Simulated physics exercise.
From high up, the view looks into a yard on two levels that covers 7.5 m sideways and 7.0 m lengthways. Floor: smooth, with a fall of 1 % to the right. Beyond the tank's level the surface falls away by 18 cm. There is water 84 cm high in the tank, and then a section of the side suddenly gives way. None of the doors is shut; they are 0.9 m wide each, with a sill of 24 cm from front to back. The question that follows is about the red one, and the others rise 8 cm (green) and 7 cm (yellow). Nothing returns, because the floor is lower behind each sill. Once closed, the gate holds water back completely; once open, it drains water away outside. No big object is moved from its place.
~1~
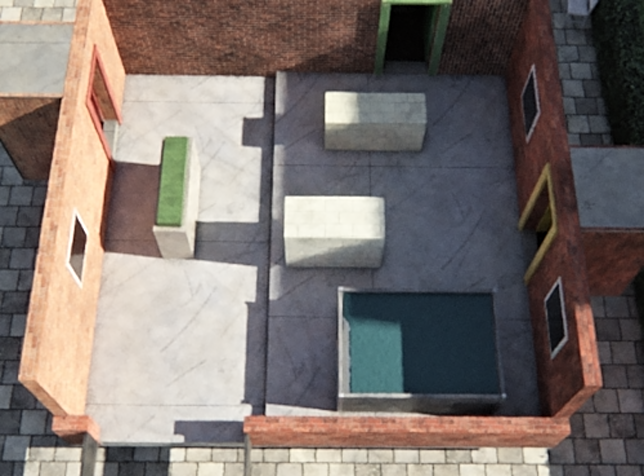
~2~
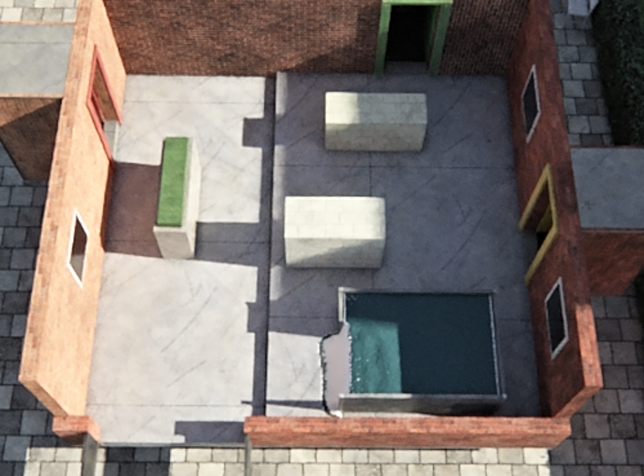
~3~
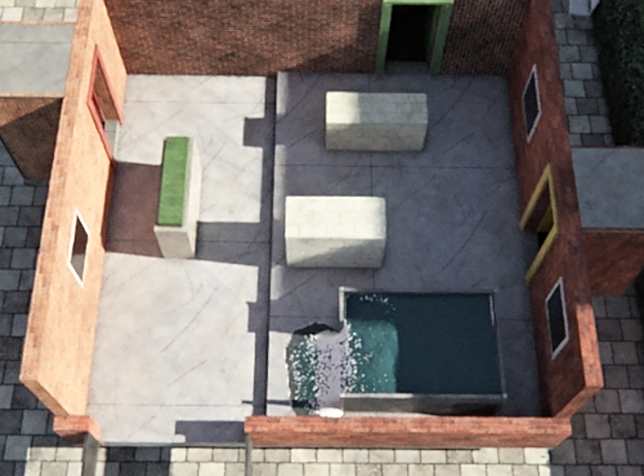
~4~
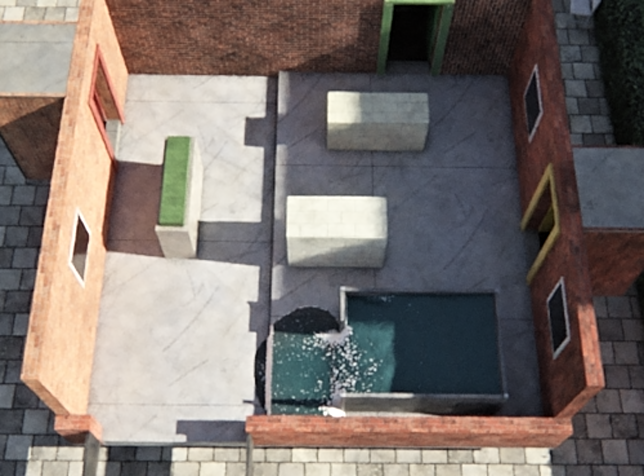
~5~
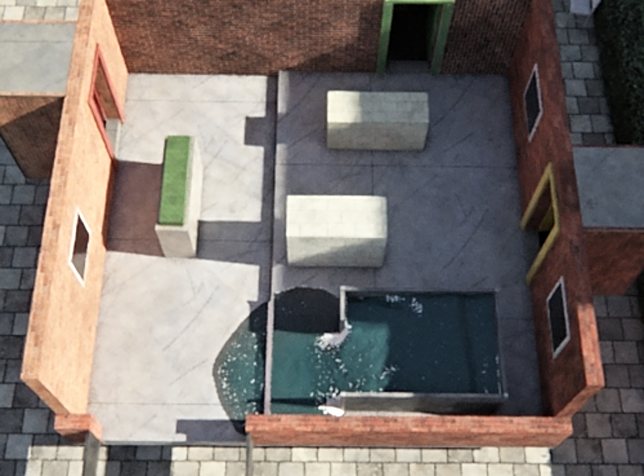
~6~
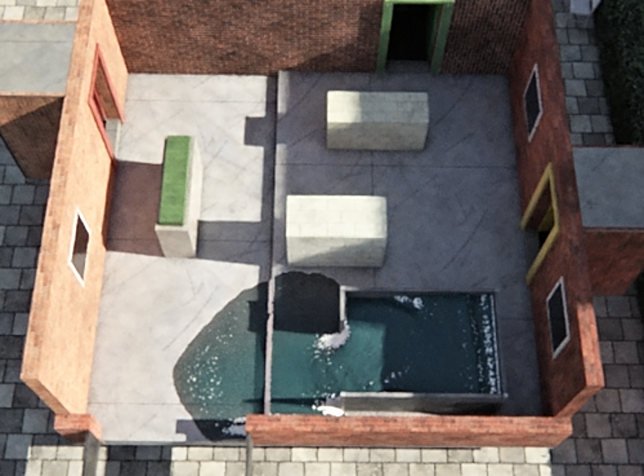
At first, a rectangular tank of dark water sits still in the lower right of a brick-walled yard with pale blocks. Its left side opens and water pours out leftward, foaming. The water then crosses the dividing line and spreads in a dark, rounded pool over the left floor.
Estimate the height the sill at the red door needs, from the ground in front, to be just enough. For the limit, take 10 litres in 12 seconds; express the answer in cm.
It needs some 8 cm.
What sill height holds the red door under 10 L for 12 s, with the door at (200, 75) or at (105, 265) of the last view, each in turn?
Around 16 and 20 cm respectively.
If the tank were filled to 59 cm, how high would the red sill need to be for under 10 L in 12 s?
5.0 cm.
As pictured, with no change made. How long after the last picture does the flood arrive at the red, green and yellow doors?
Red 2.0 s, green not within the 12 s, yellow 6.0 s.
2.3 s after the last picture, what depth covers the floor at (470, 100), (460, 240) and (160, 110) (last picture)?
The depths come to about 0, 0 and 0 cm.
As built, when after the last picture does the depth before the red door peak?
Approximately 7.5 s.
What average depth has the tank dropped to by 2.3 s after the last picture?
Mean depth: Approx. 33 cm.
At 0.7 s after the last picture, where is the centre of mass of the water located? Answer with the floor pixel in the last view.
It lies near (351, 362) in the last picture.
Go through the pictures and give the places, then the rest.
In the first picture, the tank at (419, 343) is whole and still, 84 cm deep; the red door at (105, 116) is dry.
In the second picture, water pours out at (342, 369) and has run 0.3 m, to (323, 355); about 7 cm deep outside, 84 cm at the back.
In the third picture, water pours out at (342, 369) and has run 0.8 m, to (291, 368); about 12 cm deep outside, 84 cm at the back.
In the fourth picture, water pours out at (344, 369) and has run 1.4 m, to (260, 381); about 10 cm deep outside, 84 cm at the back.
In the fifth picture, the gap is at (343, 369), the front 2.1 m out at (217, 377); the back of the tank holds 82 cm.
In the sixth picture, water pours out at (343, 369) and has run 2.8 m, to (178, 373); about 7 cm deep outside, 75 cm at the back; 4.0 m in a straight line remain to the red door at (108, 115).
Then, 0.7 s after the last picture water covers 30 % of the floor, deepest (47 cm) near (86, 414); it has not reached the red door.
Then, 2.3 s after the last picture water covers 40 % of the floor, deepest (36 cm) near (102, 372); 3 cm at the red door, 0 litres in over its 19 cm sill.
Then, 11.3 s after the last picture water covers 55 % of the floor, deepest (13 cm) near (273, 113); 8 cm at the red door, 0 litres in over its 19 cm sill.
At the red door as built, the water peaked near 11 cm, 7.5 s after the last picture.
Run again over the same 12 s with other heights there, 20 litres in over 7 cm, 3 litres over 9.5 cm. The limit of 10 litres is kept from about 8 cm up.
